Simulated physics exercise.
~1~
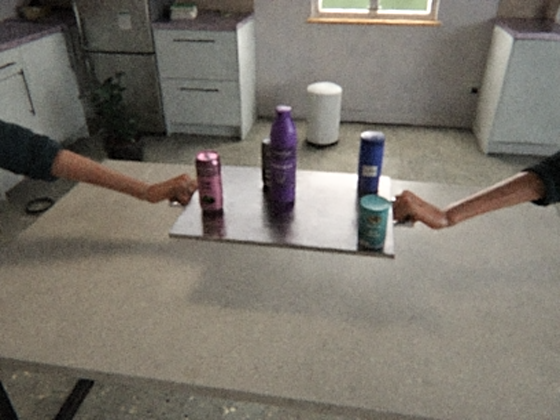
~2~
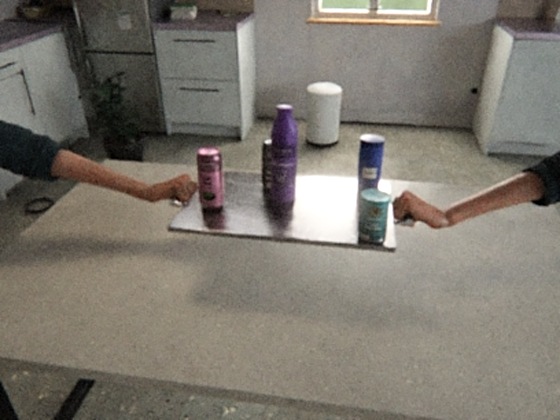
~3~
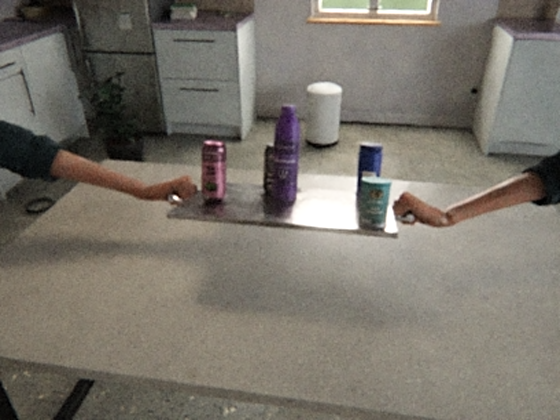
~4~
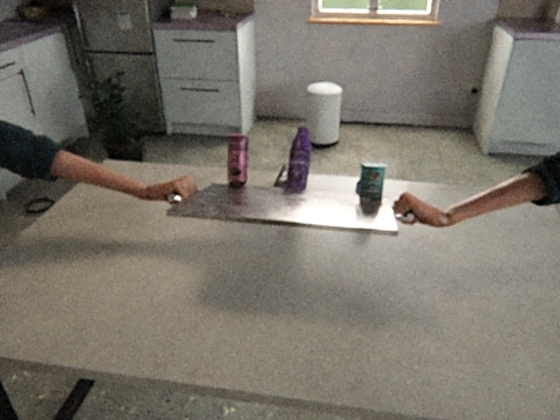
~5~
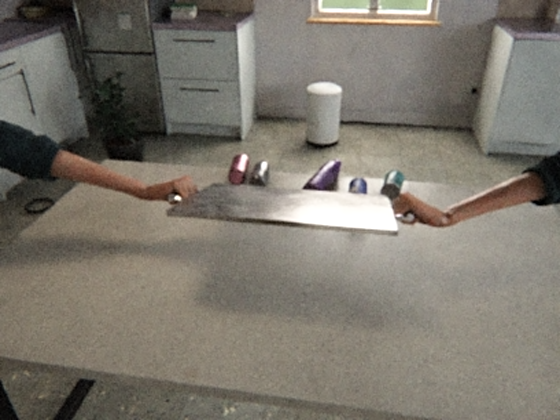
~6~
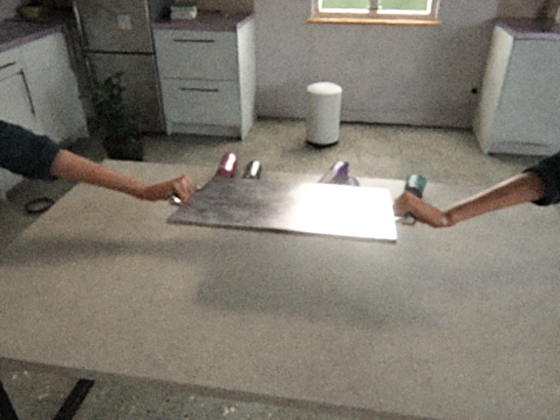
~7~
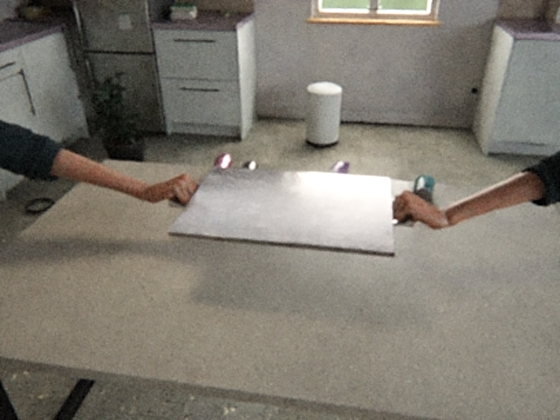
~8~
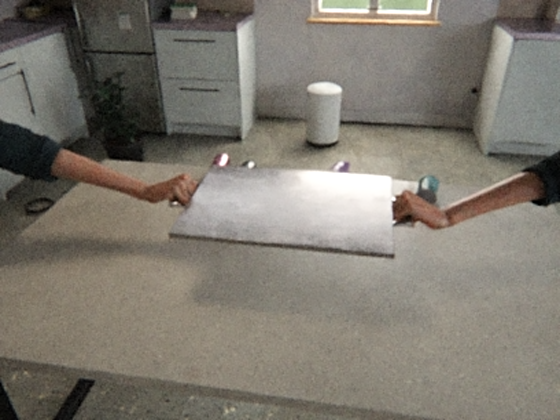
Two hands hold a flat metallic tray between them above a large pale table, seen from the front and slightly above in a kitchen with light cabinets, a white bin and a window. Standing on it are a pink can at left, a tall purple bottle and a grey can near the middle, and a blue jar and a turquoise tin at right. The hands tip the far edge down, and the items lean and slide away, the blue jar and grey can toppling first. The others follow over the far edge. The tray tilts back, empty, with a few fallen items peeking out behind it.
